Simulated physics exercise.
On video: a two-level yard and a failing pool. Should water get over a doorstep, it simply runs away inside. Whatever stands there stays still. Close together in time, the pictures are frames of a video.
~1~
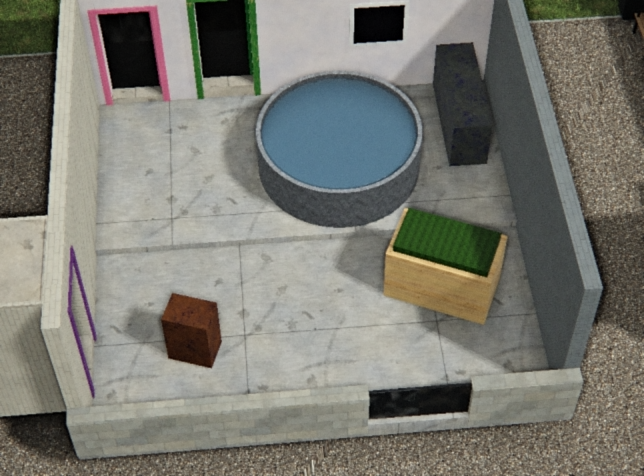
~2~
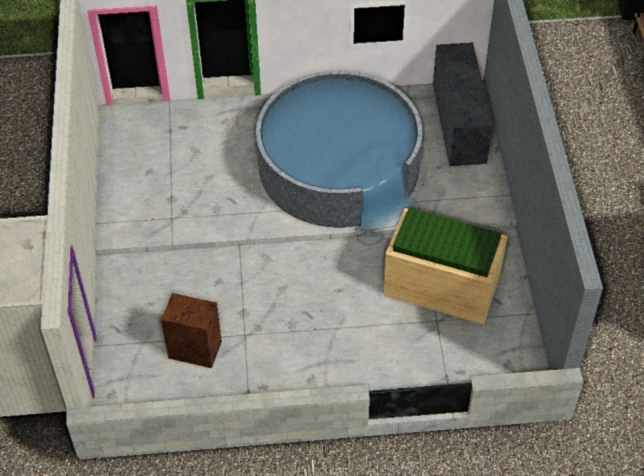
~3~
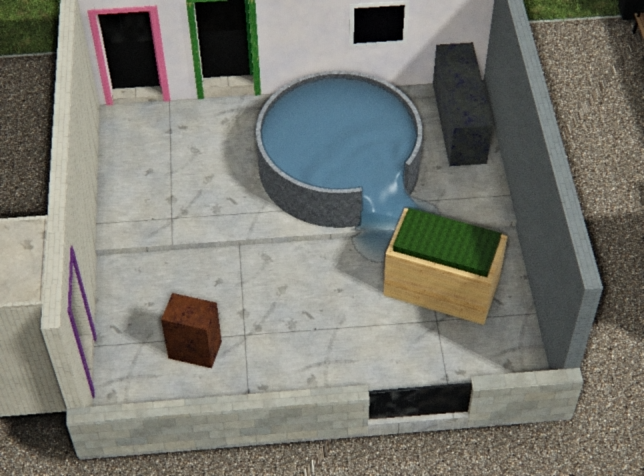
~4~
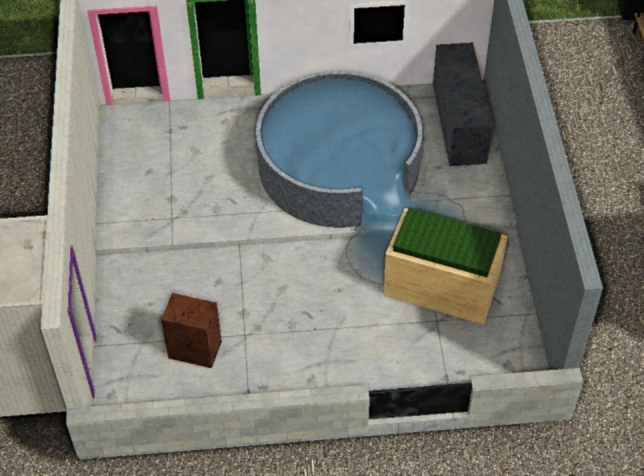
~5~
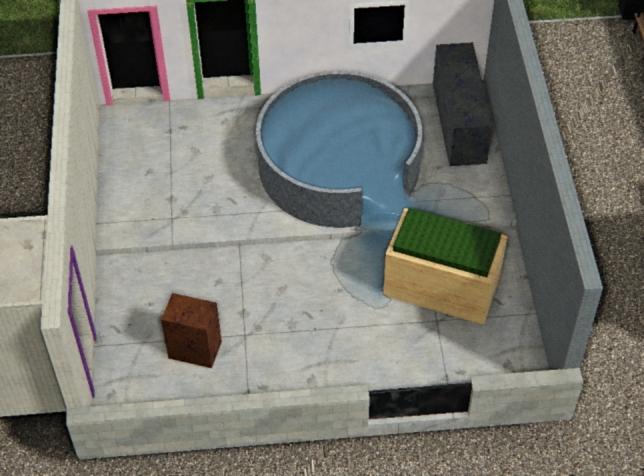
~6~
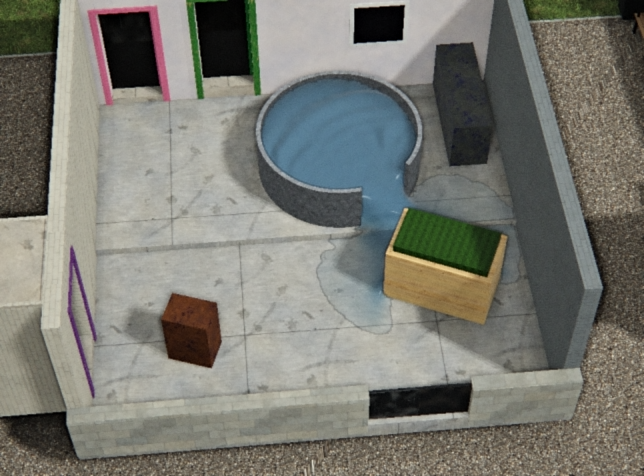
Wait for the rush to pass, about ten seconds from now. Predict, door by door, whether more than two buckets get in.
The green door will let through no more than two buckets; the pink door will let through no more than two buckets; the purple door will let through no more than two buckets.
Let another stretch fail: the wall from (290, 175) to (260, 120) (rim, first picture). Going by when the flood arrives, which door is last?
The door marked green.
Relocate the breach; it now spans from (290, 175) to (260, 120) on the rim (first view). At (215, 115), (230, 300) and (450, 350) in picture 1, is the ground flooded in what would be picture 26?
So that's waterlogged for the first, waterlogged for the second and left bare for the third.
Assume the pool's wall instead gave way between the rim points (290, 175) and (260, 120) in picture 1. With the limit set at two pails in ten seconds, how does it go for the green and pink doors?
Result - green door: Misses the line; pink door: Clears the line.
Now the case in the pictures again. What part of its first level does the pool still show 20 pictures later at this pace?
50 percent or thereabouts.
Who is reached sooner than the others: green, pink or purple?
The purple one.
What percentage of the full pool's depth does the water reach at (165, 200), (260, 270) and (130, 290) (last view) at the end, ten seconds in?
My figures are about 2, 12 and 16 percent.
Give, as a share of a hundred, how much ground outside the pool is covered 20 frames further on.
Some 55 in a hundred.
A moment on, water covers 25 % of the floor; the green door not reached, the pink door not reached, the purple door not reached.
Next, water covers 40 % of the floor; the green door not reached, the pink door not reached, the purple door not reached.
Then, water covers 55 % of the floor; the green door not reached, the pink door not reached, the purple door wet at the sill, nothing in.
Later, water covers 70 % of the floor; the green door not reached, the pink door not reached, the purple door under two buckets in.
In the end, water covers 90 % of the floor; the green door wet at the sill, nothing in, the pink door wet at the sill, nothing in, the purple door under two buckets in.
